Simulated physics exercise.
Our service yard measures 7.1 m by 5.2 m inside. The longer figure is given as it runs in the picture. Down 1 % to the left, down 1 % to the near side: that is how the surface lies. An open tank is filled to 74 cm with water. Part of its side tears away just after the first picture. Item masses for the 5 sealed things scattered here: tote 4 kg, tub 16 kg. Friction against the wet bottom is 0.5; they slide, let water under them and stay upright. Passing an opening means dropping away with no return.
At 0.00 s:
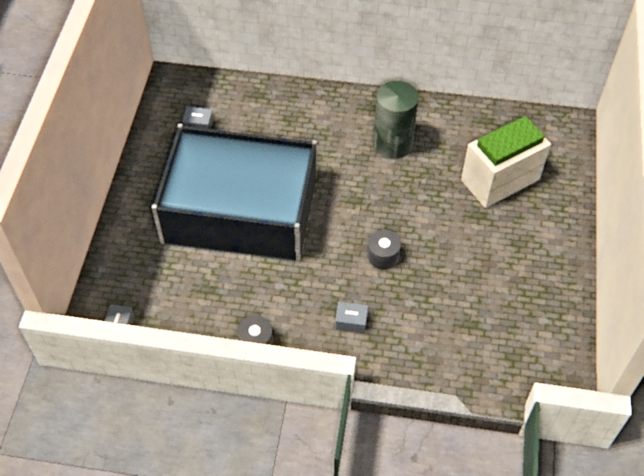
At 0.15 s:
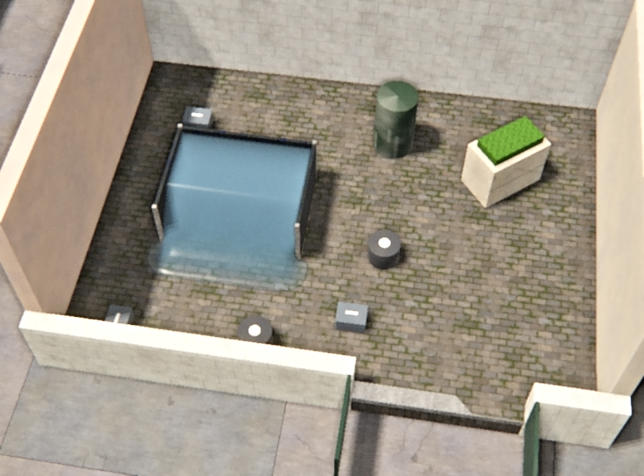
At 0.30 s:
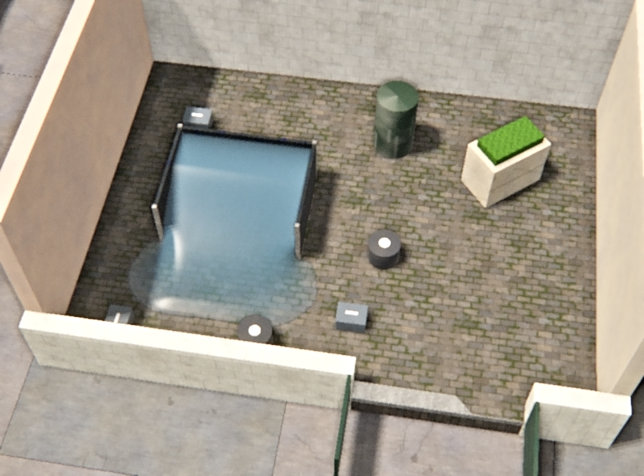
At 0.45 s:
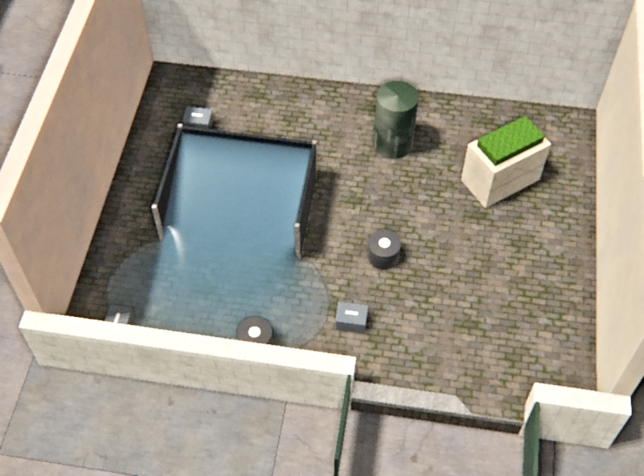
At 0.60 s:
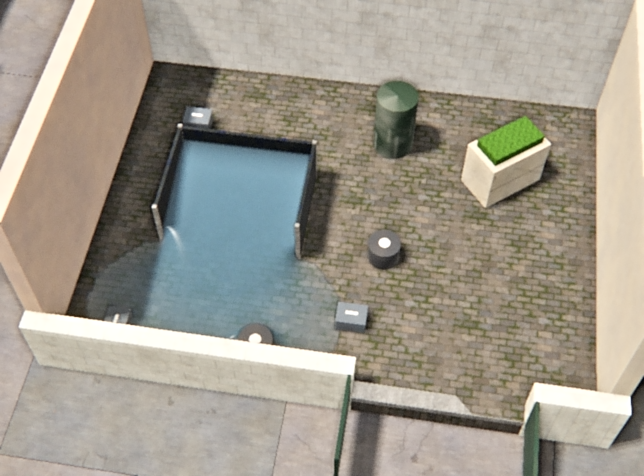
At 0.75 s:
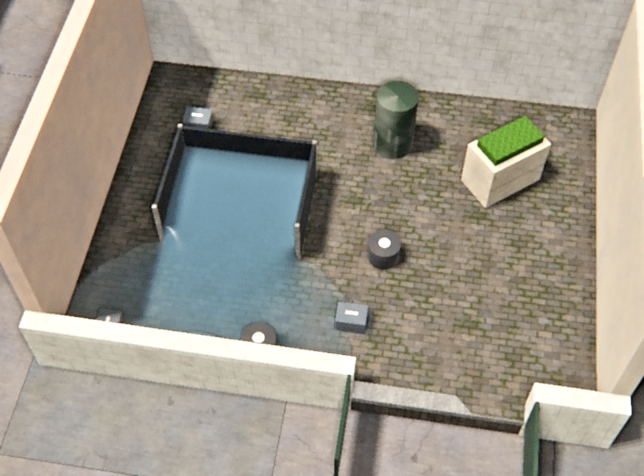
In the video, water pours from the near side of a dark rectangular tank in a walled, paved yard and spreads across the ground toward the front wall, where a round dark tub and a small grey box shift slightly.
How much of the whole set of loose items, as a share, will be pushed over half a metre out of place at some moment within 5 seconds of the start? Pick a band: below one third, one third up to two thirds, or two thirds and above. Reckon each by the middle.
The share is two thirds and above.
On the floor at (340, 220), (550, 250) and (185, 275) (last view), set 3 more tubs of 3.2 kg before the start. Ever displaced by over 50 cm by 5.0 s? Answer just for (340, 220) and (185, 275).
Within it, beyond it.
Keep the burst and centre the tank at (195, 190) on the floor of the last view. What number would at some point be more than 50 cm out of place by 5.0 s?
Then 4 of them would.
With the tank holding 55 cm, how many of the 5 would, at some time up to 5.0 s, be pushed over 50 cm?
Under that setup the answer is 4.
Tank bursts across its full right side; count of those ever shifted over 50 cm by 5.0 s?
In that case 2 of them.
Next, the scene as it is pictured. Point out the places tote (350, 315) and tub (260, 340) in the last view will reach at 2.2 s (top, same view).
Roughly (448, 283), then roughly (418, 289).
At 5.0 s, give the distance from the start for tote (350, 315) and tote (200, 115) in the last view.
Taking them in turn, I get 250 cm for the first and 200 cm for the second.
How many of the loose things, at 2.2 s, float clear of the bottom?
1.
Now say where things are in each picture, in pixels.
In the first frame, a tub at (255, 331), on the bottom; a tote at (117, 319), on the bottom; water covers 2.6 m2; 0 of 5 have shifted.
In the second frame, a tub at (255, 331), on the bottom; a tote at (117, 319), on the bottom; 3.7 m2 under water; 0 of 5 have shifted.
In the third frame, a tub at (255, 331), on the bottom; a tote at (117, 319) rests on the ground; 5.2 m2 under water; 0 of 5 have shifted.
In the fourth frame, a tub at (255, 332) rests on the ground; a tote at (117, 319), on the bottom; 6.9 m2 under water; 0 of 5 have shifted.
In the fifth frame, a tub at (255, 339), on the bottom, 13 cm from its start; a tote at (116, 320), on the bottom; 7.9 m2 under water; 1 of 5 have shifted.
In the sixth frame, a tub at (259, 338), afloat, 14 cm from its start; a tote at (107, 323), afloat, 14 cm from its start; 8.4 m2 under water; 2 of 5 have shifted.
After 1.1 s 1 of 5 are over 50 cm from their spots; 2 afloat.
After 2.2 s 3 of 5 are over 50 cm from their spots; 1 afloat.
After 3.5 s 4 of 5 are over 50 cm from their spots; 1 afloat.
After 5.0 s 4 of 5 are over 50 cm from their spots, and 4 have been at some point; 1 afloat.
